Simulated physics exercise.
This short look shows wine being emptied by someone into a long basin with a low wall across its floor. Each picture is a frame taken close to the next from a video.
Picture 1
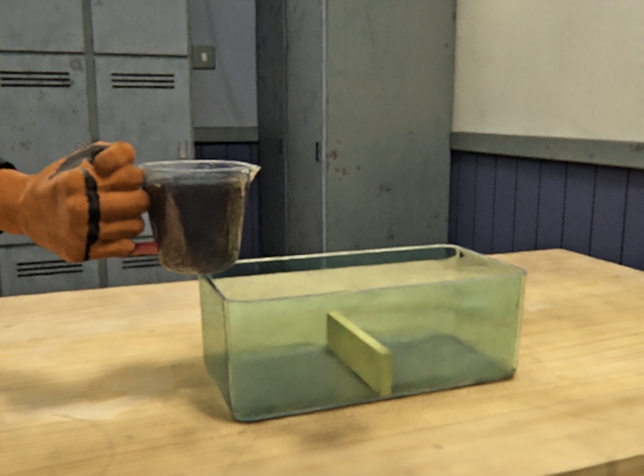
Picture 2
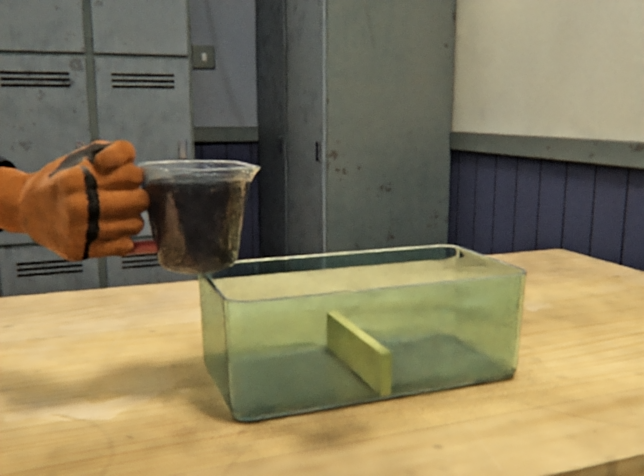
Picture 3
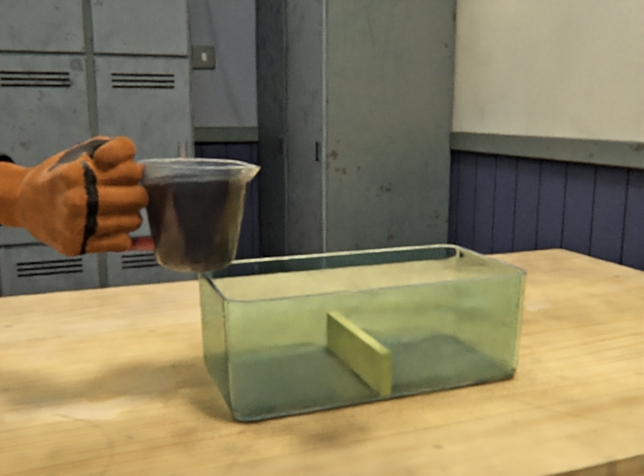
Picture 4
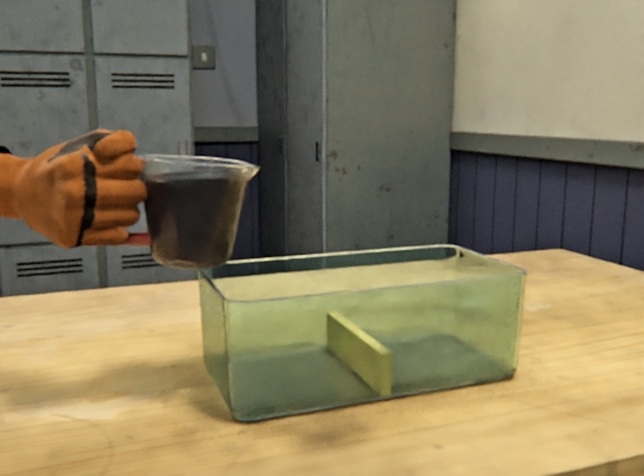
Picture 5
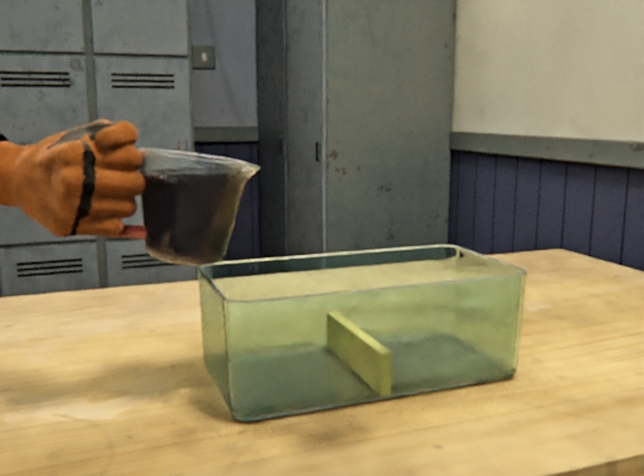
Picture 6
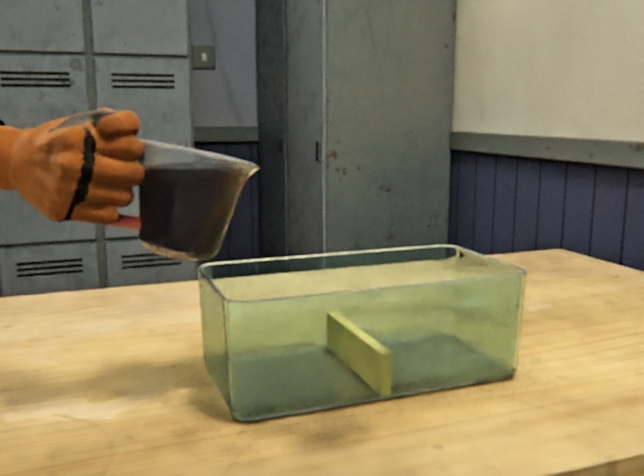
A hand in an orange glove holds a clear jug of dark liquid at the left, seen from slightly above a pale wooden table in a room with grey lockers. Right of the jug sits a long, greenish see-through basin with a low yellow-green wall across its floor. The hand gradually tilts the jug rightward, its liquid shifting inside, while the basin and camera stay still.
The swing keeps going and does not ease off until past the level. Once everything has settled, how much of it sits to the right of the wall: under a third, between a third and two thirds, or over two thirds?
Most likely the right of the wall will hold too little for one third.
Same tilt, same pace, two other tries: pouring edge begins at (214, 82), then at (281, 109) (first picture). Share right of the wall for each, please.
In order: Close to 5 and 85 percent.
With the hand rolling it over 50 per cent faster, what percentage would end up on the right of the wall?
Roughly 35 percent.
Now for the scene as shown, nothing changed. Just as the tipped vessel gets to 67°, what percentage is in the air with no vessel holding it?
That comes to near 20 percent.
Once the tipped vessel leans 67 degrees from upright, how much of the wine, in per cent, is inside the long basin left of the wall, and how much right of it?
Left: 10 %; right: 0 %.
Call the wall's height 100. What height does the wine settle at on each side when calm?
Once it settles, the left reaches around 40 and the right around 10.
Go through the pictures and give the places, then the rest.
In the first picture, it leans 0°; its right rim is at (260, 166); the wine meets the walls at (145, 183) and (245, 179); the long basin's rim runs from (211, 284) to (488, 259); the wall's top is at (356, 331).
In the second picture, it leans 1°; its right rim is at (260, 166); the wine meets the walls at (145, 182) and (245, 179).
In the third picture, it leans 2°; its right rim is at (260, 166); the wine meets the walls at (144, 182) and (245, 176).
In the fourth picture, it leans 5°; its right rim is at (260, 166); the wine meets the walls at (144, 179) and (245, 174).
In the fifth picture, it leans 8°; its right rim is at (260, 166); the wine meets the walls at (143, 174) and (245, 171).
In the sixth picture, it leans 12°; its right rim is at (260, 166); the wine meets the walls at (142, 168) and (247, 167).
A moment on, the tilt is 67° and 67 per cent is still to pour, 12 is left of the wall and 0 right of it.
Next, the tilt is 105° and 7 per cent is still to pour, 66 is left of the wall and 10 right of it.
Then the tilt is 116° and 0 per cent is still to pour, 84 is left of the wall and 15 right of it.
Later the tilt is 116° and 0 per cent is still to pour, 84 is left of the wall and 15 right of it.
At rest 84 per cent lies left of the wall, 15 right of it and 2 outside.
